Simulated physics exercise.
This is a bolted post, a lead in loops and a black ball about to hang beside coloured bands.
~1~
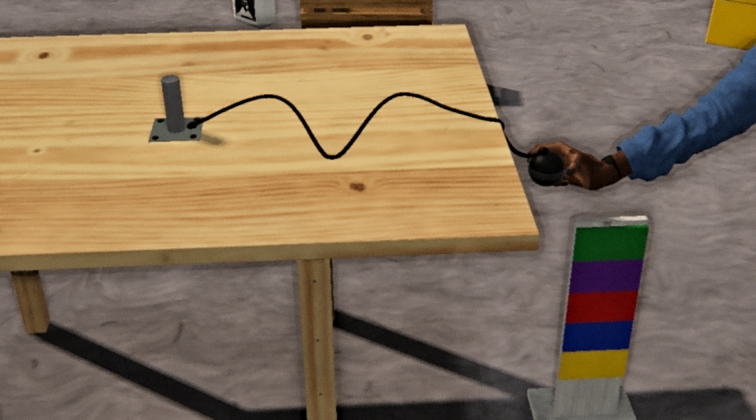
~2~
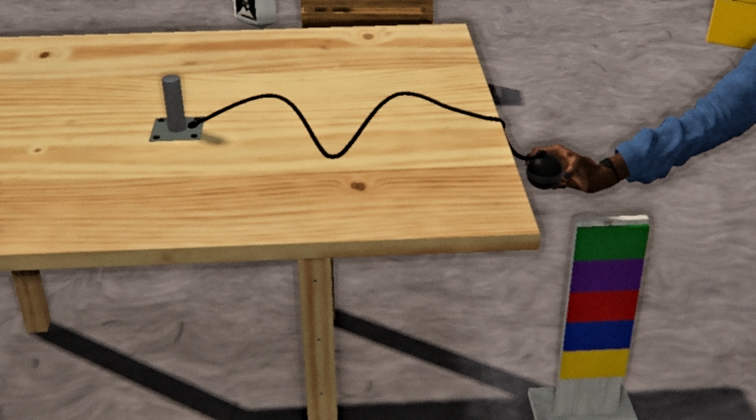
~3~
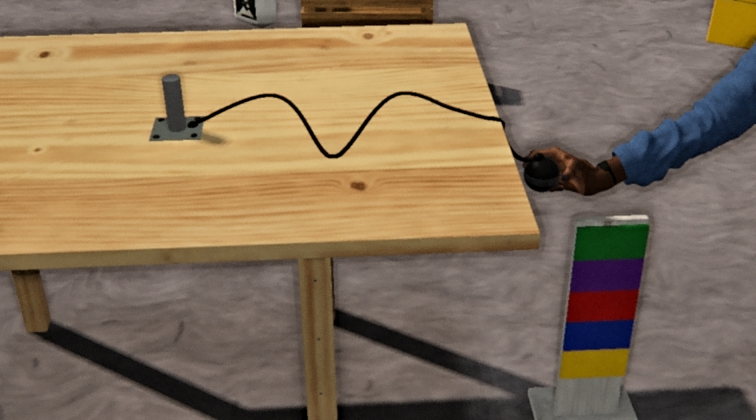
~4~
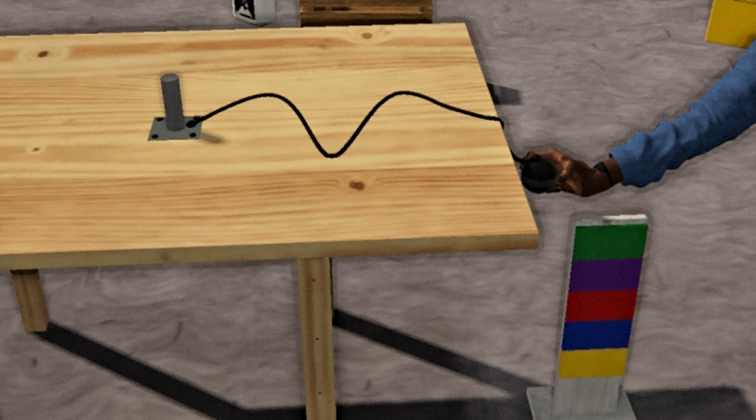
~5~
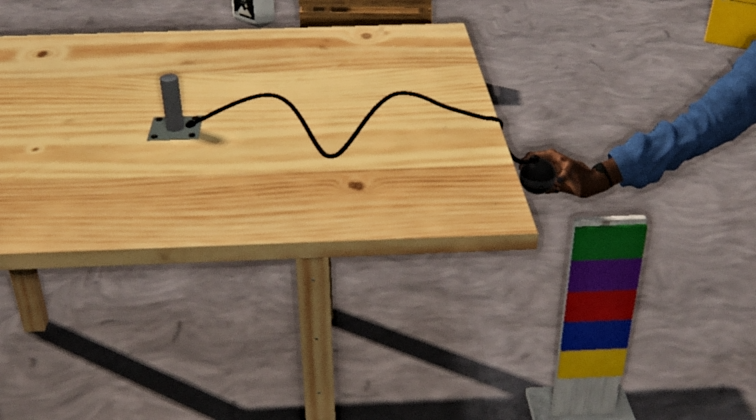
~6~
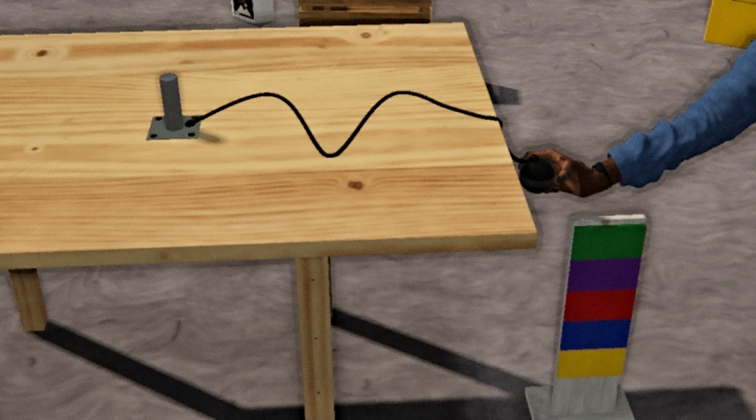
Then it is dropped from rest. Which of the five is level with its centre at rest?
The yellow one.
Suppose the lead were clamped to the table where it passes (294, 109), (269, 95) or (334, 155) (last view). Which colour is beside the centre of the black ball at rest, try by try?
Taking them in turn: Blue; blue; purple.
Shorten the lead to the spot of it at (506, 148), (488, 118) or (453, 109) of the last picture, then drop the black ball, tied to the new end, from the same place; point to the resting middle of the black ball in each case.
Near (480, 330), (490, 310) and (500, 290).
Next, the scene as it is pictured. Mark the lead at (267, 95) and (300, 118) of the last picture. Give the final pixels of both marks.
About (292, 124), and the other about (362, 123).
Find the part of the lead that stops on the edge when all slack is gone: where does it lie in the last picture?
It lies at about (355, 133).
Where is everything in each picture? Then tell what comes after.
The first picture shows black ball (547, 168); green (611, 245); purple (607, 277); red (602, 308); blue (598, 338); yellow (594, 366).
The second picture shows black ball (544, 171); lead through (229, 108) (301, 116) (341, 154) (382, 104) (458, 111).
The third picture shows black ball (542, 174).
The fourth picture shows black ball (539, 176); lead through (228, 107) (299, 116) (340, 153) (380, 104) (457, 110).
The fifth picture shows black ball (538, 176).
The sixth picture shows black ball (537, 175); lead through (227, 106) (298, 115) (339, 153) (379, 103) (455, 110).
Soon after, ball near (473, 362); level with yellow.
After that, ball near (487, 361); level with yellow.
In the end, ball near (478, 362); level with yellow. The lead holds its middle at yellow.
